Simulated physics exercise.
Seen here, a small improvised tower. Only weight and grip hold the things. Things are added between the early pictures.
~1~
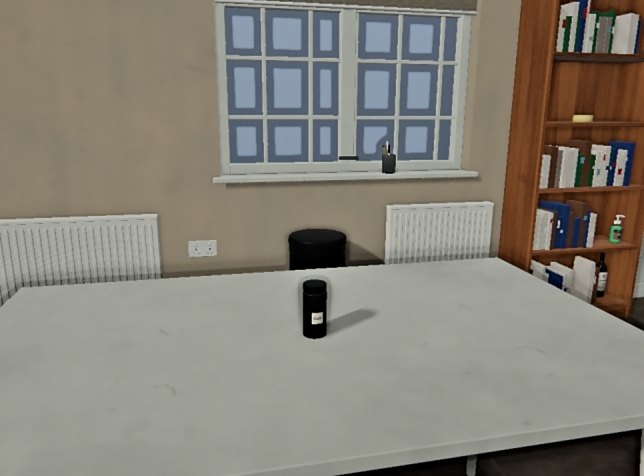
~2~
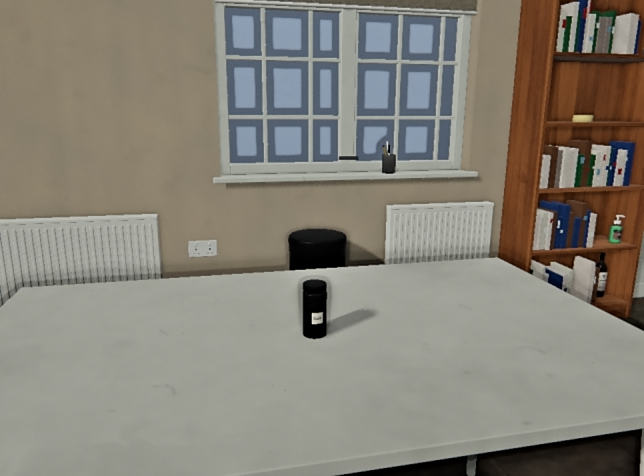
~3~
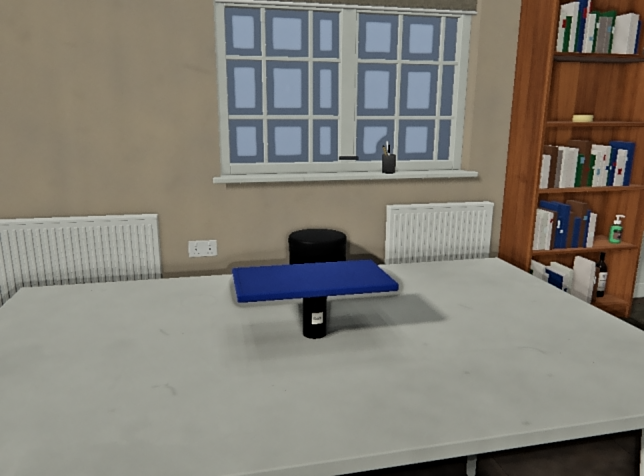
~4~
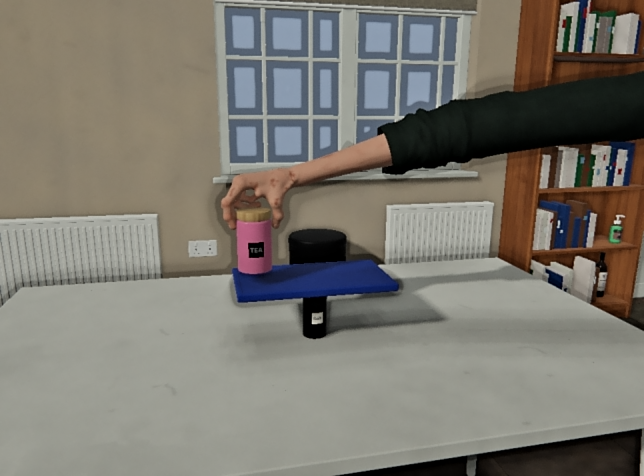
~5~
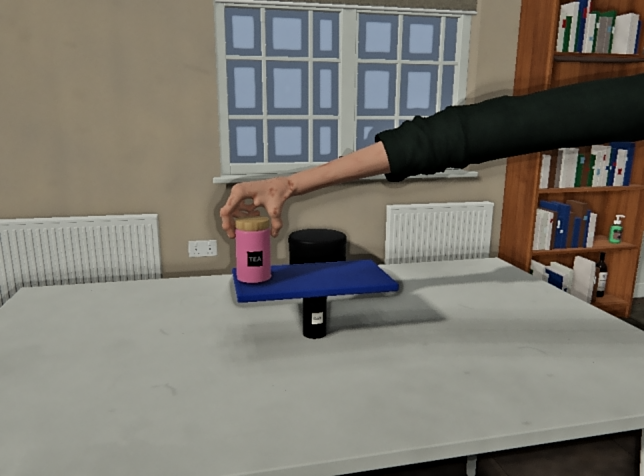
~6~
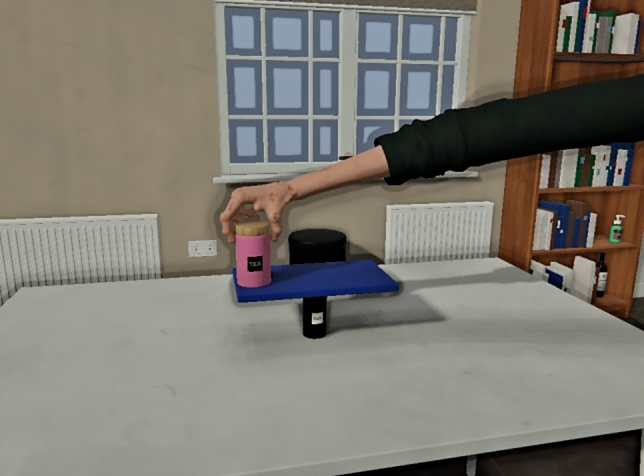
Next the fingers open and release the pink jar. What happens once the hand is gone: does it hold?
Outcome: The stack gives way.
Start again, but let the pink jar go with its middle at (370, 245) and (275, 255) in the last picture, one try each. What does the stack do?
First try: It loses its balance; second try: It gives way.
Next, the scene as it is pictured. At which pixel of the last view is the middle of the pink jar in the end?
Around (207, 318).
Then, 0.30 s later than the last frame, pink jar now fallen; blue lid tilted by 27°.
Then, 0.40 s later than the last frame, blue lid tilted by 55°.
Then, 0.60 s later than the last frame, blue lid tilted by 53°.
Then, 0.90 s later than the last frame, blue lid tilted by 43°.
When it is over, fallen, pink jar; lying over in the stack, blue lid; black shaker as before. End places, in pixels of the last picture, pink jar near (207, 318). The stack loses its balance.
